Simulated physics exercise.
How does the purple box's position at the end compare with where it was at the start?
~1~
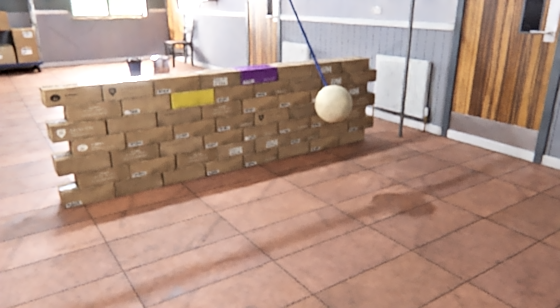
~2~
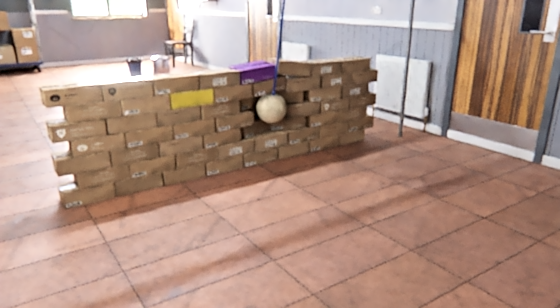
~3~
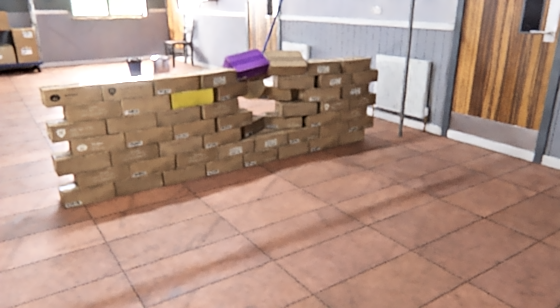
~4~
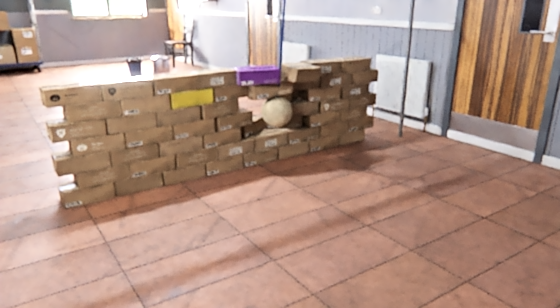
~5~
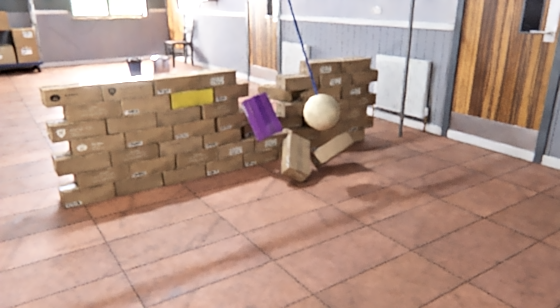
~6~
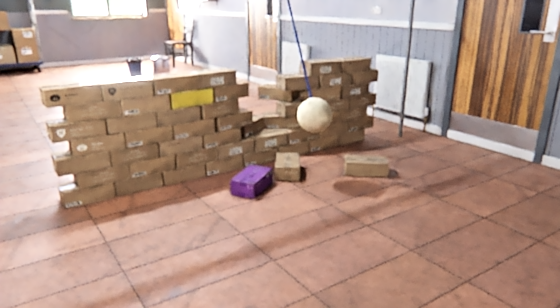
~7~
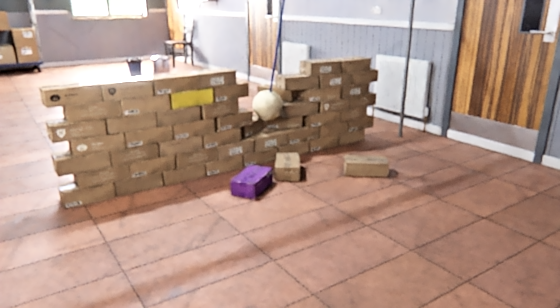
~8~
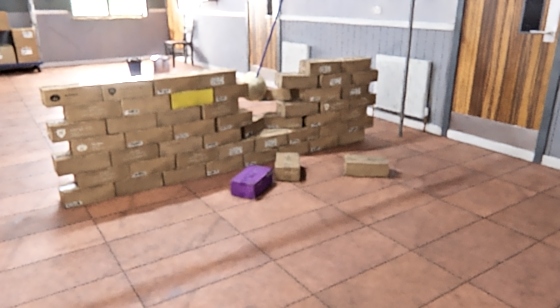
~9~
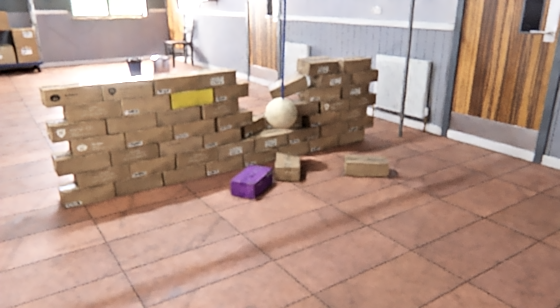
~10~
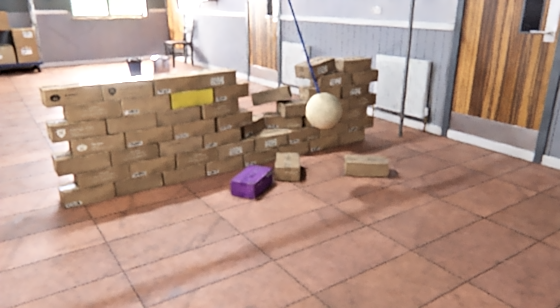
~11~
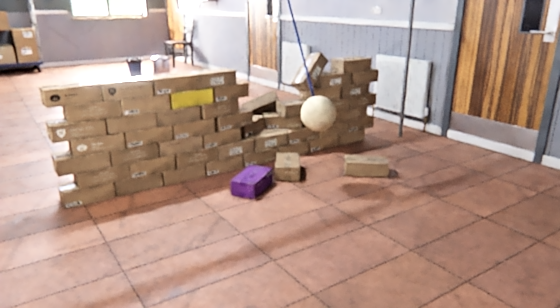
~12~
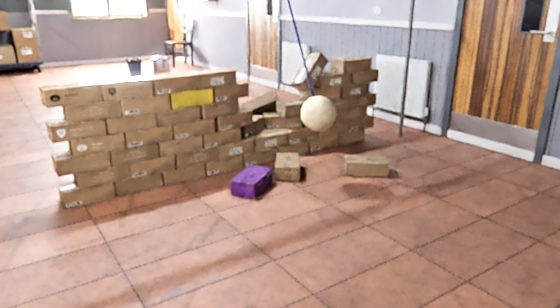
At the start it sits in the top row of the wall, near the middle. By the end it is lying on the floor in front of the wall.
